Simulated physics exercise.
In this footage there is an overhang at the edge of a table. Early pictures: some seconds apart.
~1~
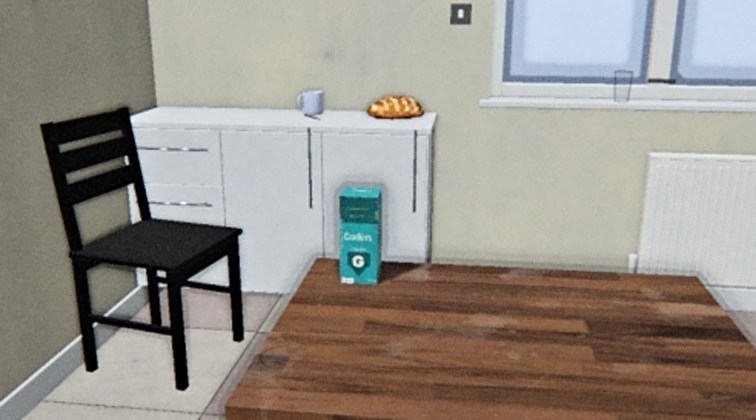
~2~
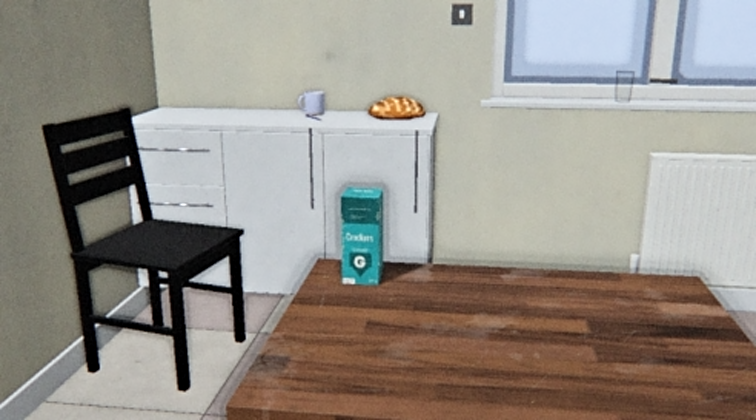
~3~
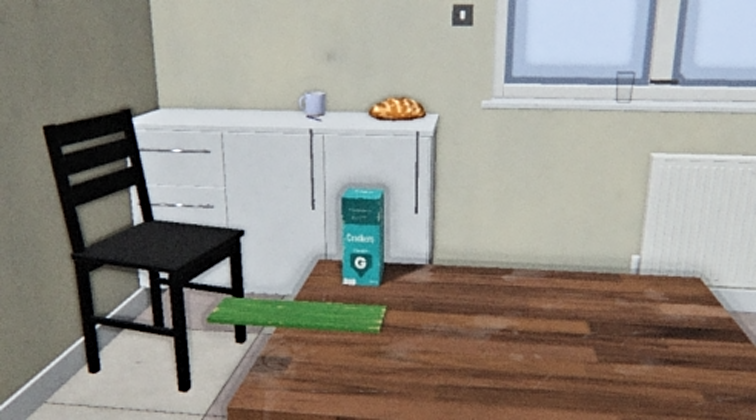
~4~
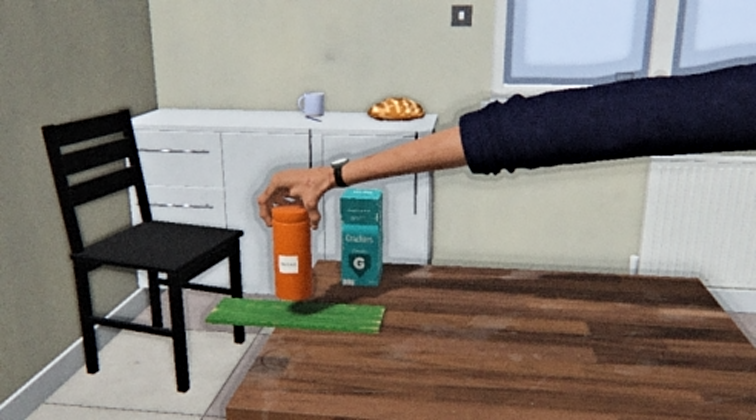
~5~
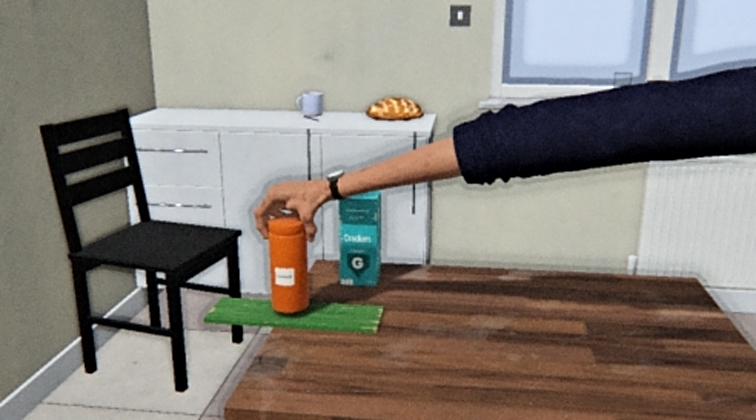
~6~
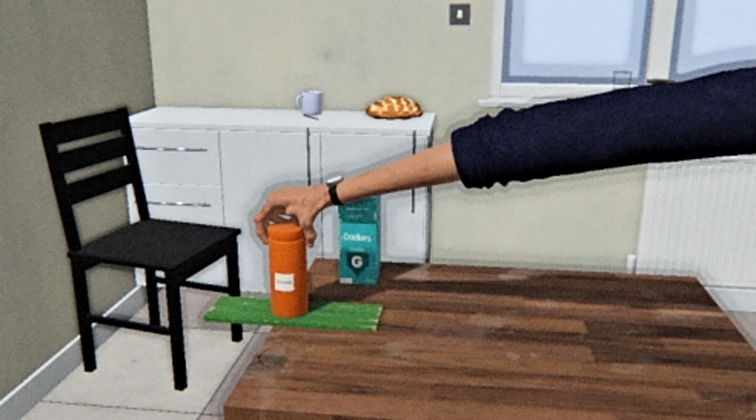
A hand on a dark-sleeved arm reaches in from the right over a brown wooden table in a kitchen, seen from slightly above its near side. A teal carton stands at the table's far edge, with a black chair at left and a mug and bread on white cabinets behind. A green plank appears, jutting past the table's left edge, and the hand lowers an orange jar onto it, keeping hold.
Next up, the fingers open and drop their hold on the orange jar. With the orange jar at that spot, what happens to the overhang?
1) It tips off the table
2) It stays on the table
Answer: 2.
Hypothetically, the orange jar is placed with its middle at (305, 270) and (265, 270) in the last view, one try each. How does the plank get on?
So, first go it stays in place, second go it tumbles down.
Then, 0.20 s past the last view, nothing moves.
Then, 0.50 s past the last view, orange jar resting near (288, 269).
Finally, all 3 still in place. Final places as the last picture's camera would see them, orange jar near (288, 269). The plank stays on the table.
